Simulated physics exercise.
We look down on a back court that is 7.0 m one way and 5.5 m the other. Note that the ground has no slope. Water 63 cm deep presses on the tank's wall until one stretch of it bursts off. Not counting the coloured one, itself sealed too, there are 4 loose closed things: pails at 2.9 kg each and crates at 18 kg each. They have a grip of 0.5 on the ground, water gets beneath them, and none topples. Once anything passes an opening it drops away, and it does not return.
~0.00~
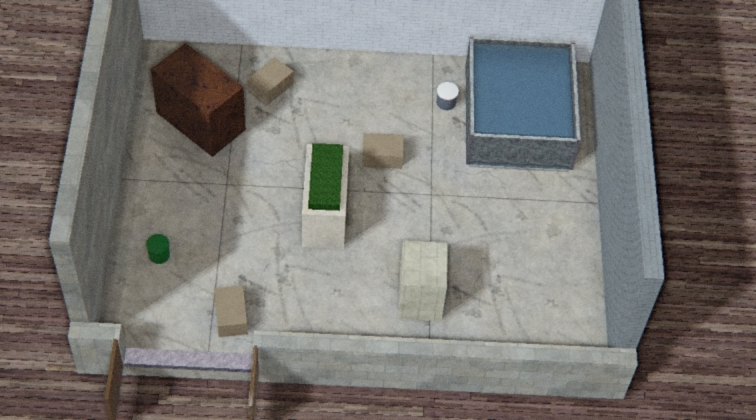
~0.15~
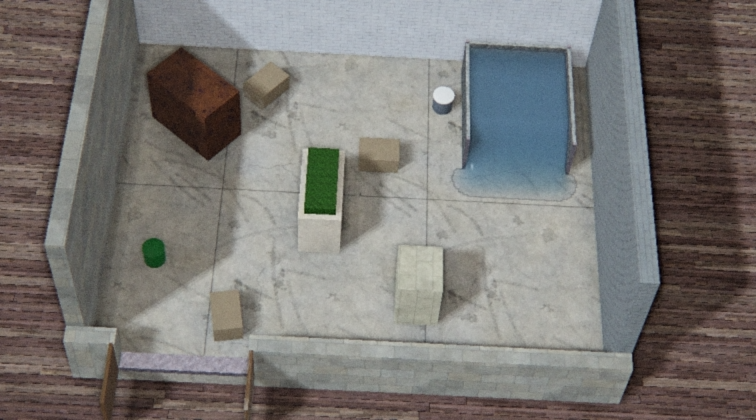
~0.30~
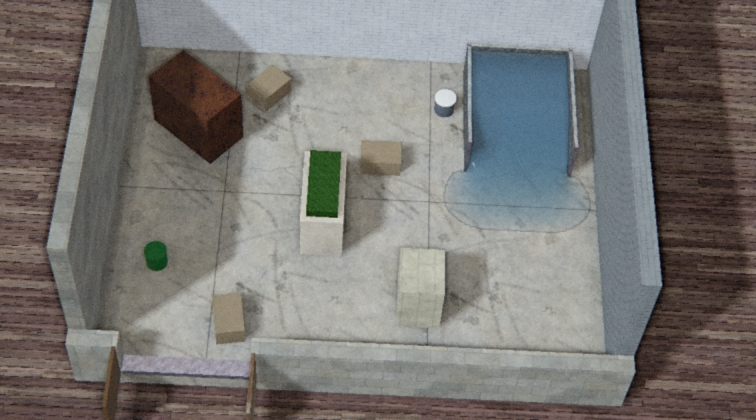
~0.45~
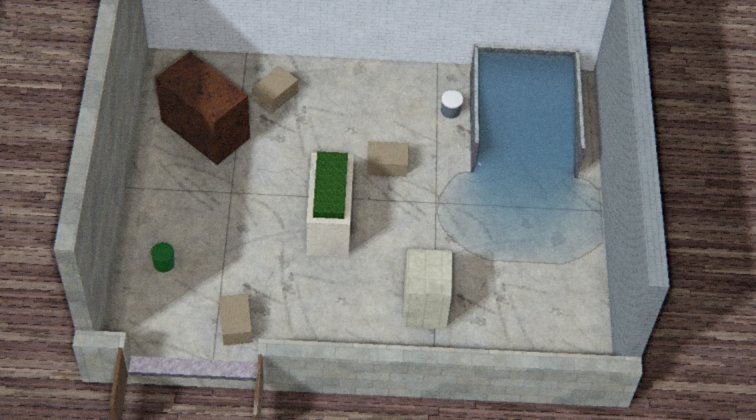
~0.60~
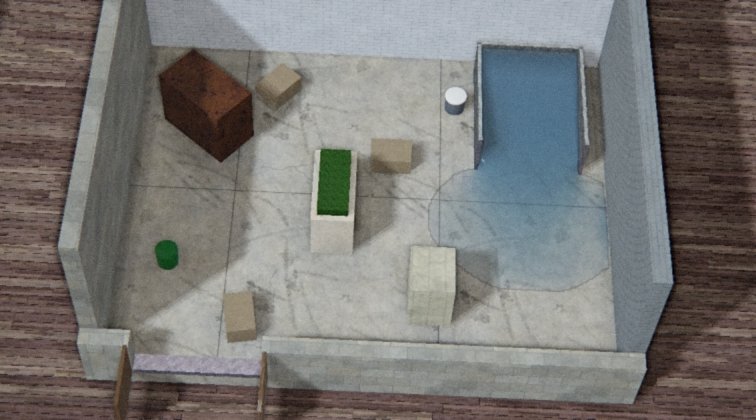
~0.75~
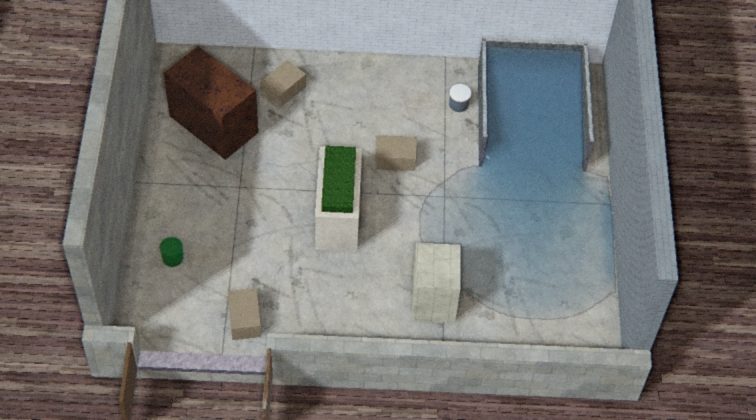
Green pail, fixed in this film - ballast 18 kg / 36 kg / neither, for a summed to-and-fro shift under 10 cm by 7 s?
18 kg.
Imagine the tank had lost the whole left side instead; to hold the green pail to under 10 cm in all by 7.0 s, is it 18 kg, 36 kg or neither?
Then, in short, the larger is needed.
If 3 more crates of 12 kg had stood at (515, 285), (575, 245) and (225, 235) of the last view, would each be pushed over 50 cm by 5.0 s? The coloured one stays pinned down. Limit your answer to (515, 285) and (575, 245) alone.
First one went beyond, second went beyond.
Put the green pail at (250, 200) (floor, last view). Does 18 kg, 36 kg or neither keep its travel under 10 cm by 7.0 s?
The smaller is enough.
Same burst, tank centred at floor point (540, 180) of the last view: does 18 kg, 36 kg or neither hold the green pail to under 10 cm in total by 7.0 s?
In that case the answer is that either mass works.
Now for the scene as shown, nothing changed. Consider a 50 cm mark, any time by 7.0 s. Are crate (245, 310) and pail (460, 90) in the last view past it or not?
So the first one crosses the line and the second one stays inside.
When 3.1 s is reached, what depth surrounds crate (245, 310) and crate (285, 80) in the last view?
Some 6 cm at the first, some 0 cm at the second.
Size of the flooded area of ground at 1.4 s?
Roughly 12 m2 of it is wet.
After 1.4 s the green pail would be 0 cm from its start with 18 kg and 0 cm from its start with 36 kg; 0 cm of water round it then.
After 3.1 s the green pail would be 0 cm from its start with 18 kg and 0 cm from its start with 36 kg; 0 cm of water round it then.
After 4.9 s the green pail would be 0 cm from its start with 18 kg and 0 cm from its start with 36 kg; 5 cm of water round it then.
After 7.0 s the green pail would be 0 cm from its start with 18 kg and 0 cm from its start with 36 kg; 6 cm of water round it then.
